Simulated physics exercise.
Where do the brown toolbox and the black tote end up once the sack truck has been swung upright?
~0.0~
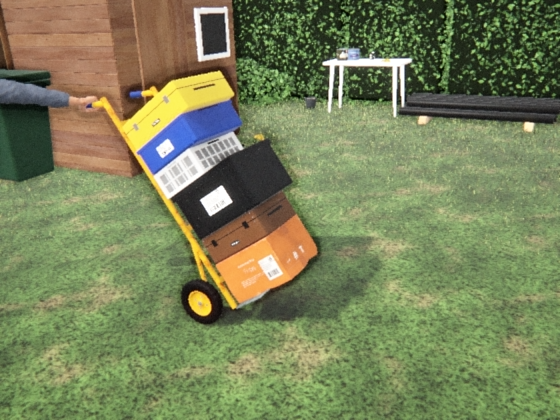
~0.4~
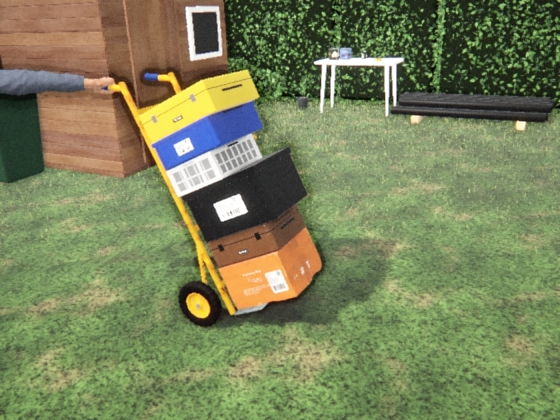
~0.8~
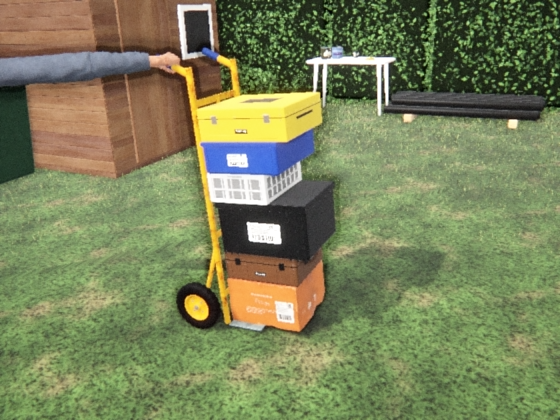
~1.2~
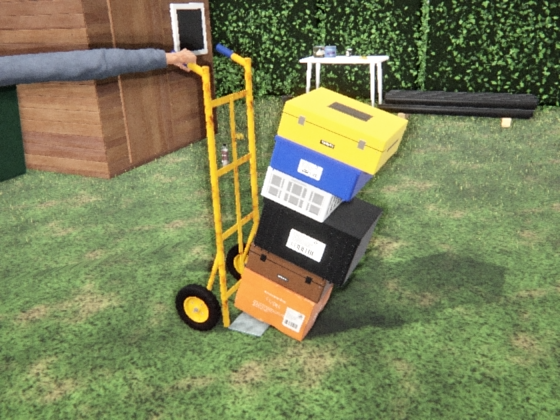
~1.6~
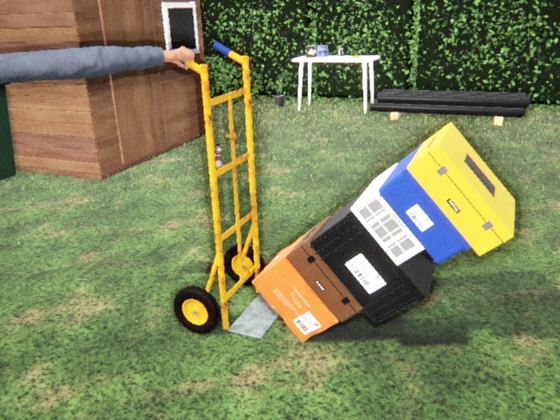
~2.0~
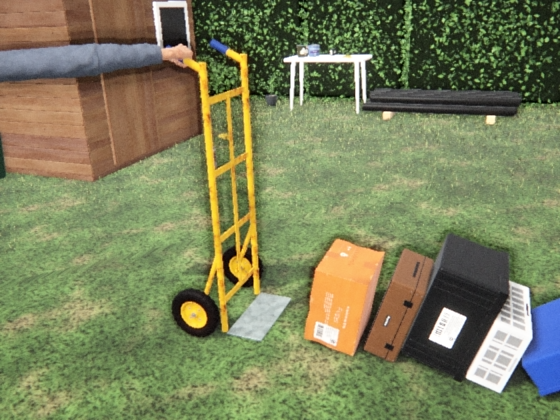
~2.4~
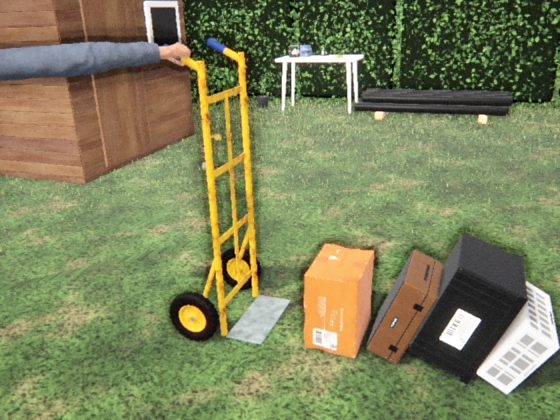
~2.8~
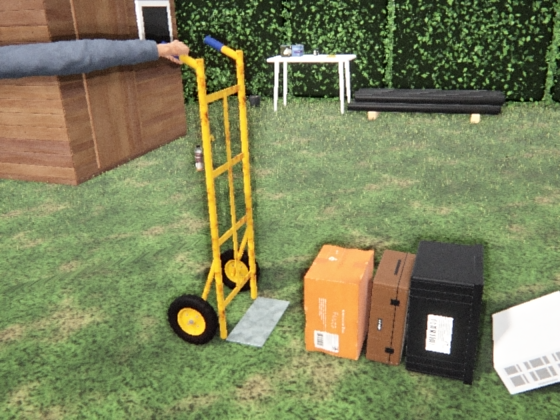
Both come off the truck and end up on the grass to its right, with the black tote just beyond the brown toolbox.
